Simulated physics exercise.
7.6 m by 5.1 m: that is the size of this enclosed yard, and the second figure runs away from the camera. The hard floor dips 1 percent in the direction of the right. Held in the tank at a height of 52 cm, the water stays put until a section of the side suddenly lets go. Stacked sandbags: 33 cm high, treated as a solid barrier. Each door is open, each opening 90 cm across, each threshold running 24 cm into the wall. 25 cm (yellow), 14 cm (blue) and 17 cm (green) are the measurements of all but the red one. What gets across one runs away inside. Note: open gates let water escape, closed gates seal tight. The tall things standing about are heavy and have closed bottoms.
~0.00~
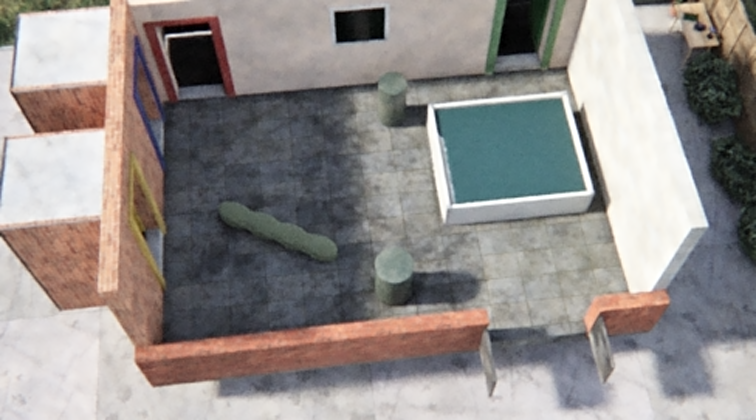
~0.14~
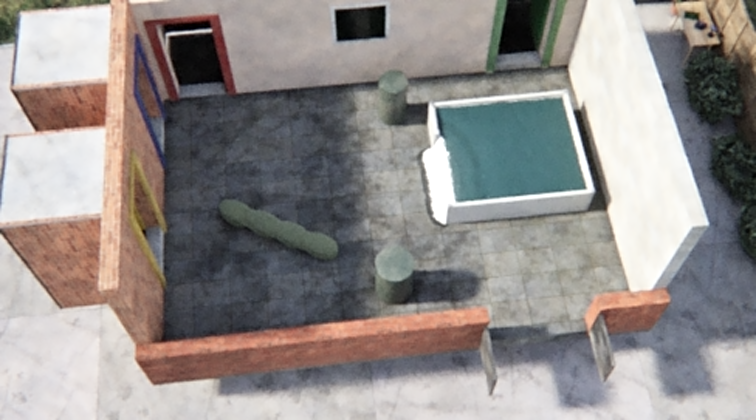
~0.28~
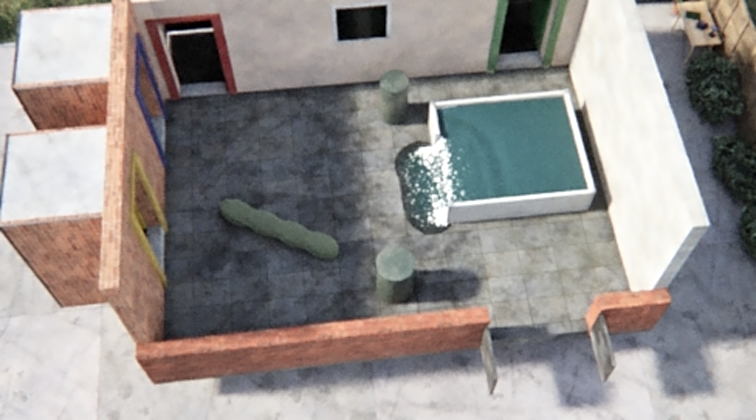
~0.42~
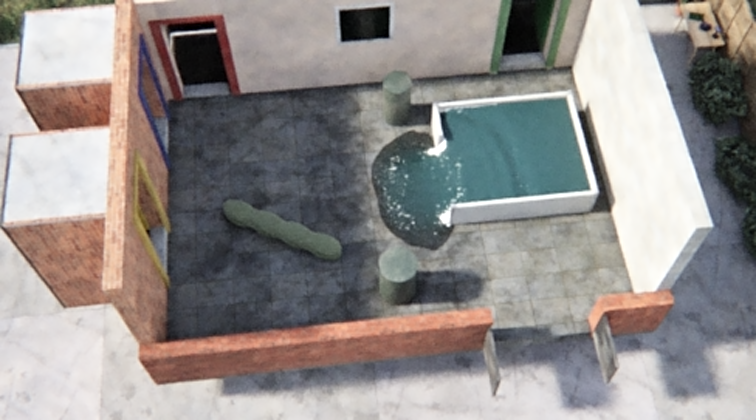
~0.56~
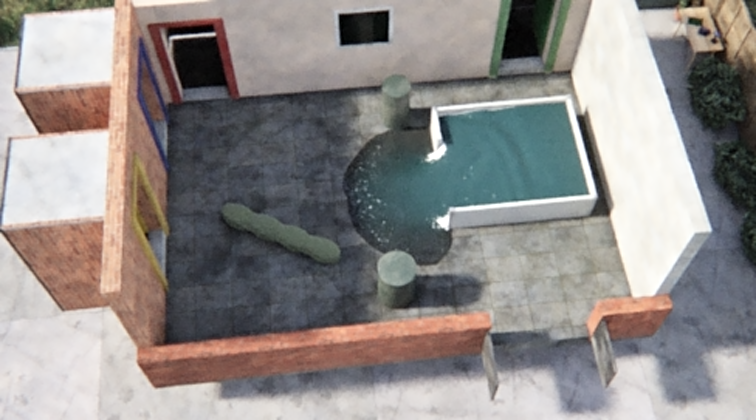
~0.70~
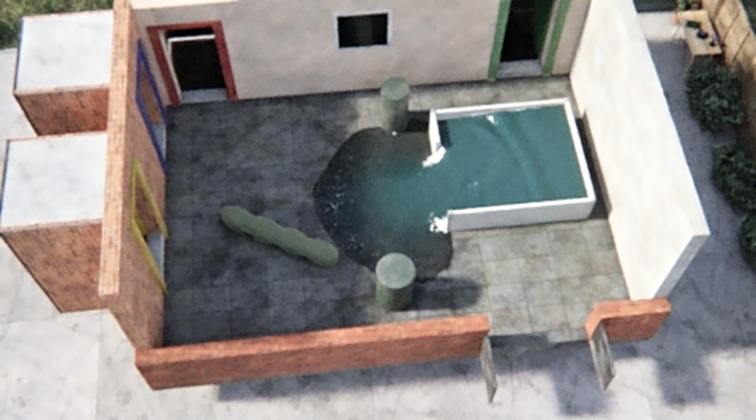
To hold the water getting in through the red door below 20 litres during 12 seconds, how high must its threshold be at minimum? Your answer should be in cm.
18 cm.
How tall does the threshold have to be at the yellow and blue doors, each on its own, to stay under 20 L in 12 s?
Roughly 7.0 cm for the yellow door and roughly 17 cm for the blue door.
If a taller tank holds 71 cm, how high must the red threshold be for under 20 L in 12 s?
Then a height close to 24 cm.
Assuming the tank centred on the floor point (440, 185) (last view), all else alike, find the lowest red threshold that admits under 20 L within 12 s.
Close to 24 cm would do it.
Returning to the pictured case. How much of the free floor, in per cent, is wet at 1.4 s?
Some 25 per cent of it.
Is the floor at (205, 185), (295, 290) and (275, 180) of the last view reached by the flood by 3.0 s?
Listed order - soaked through, soaked through, soaked through.
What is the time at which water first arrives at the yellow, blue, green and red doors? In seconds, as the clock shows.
The yellow door at 2.6 s, the blue door at 2.2 s, the green door at 7.5 s, the red door at 2.4 s.
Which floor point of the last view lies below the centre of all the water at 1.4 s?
The water's centre is at about (466, 179).
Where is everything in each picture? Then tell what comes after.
Still water, 52 cm deep, in the tank at (508, 151); the red door at (193, 63) is dry, in the first picture.
Water pours out at (443, 182) and has run 0.2 m, to (425, 166); about 5 cm deep outside, 52 cm at the back, in the second picture.
The front is at (404, 182), 0.7 m from the gap at (443, 182); 0.9 m2 of floor is wet, 52 cm left at the back, in the third picture.
The gap is at (446, 183), the front 1.1 m out at (380, 192); the back of the tank holds 52 cm, in the fourth picture.
Water pours out at (445, 187) and has run 1.6 m, to (353, 210); about 6 cm deep outside, 52 cm at the back, in the fifth picture.
Water pours out at (444, 189) and has run 2.2 m, to (319, 197); about 5 cm deep outside, 52 cm at the back; the red door at (196, 67), 4.7 m from the gap, is still 2.8 m from the nearest water, in the sixth picture.
After 1.4 s water covers 25 % of the floor, deepest (26 cm) near (439, 211); it has not reached the red door.
After 3.0 s water covers 55 % of the floor, deepest (38 cm) near (167, 107); 12 cm at the red door, 0 litres in over its 6 cm threshold.
After 12.0 s water covers 95 % of the floor, deepest (12 cm) near (595, 170); 5 cm at the red door, 182 litres in over its 6 cm threshold.
At the red door as built, the water arrived by 2.5 s and peaked near 22 cm at 3.6 s.
Run again over the same 12 s with other heights there, 42 litres in over 14.5 cm, 11 litres over 20 cm. The limit of 20 litres is kept from about 18 cm up.
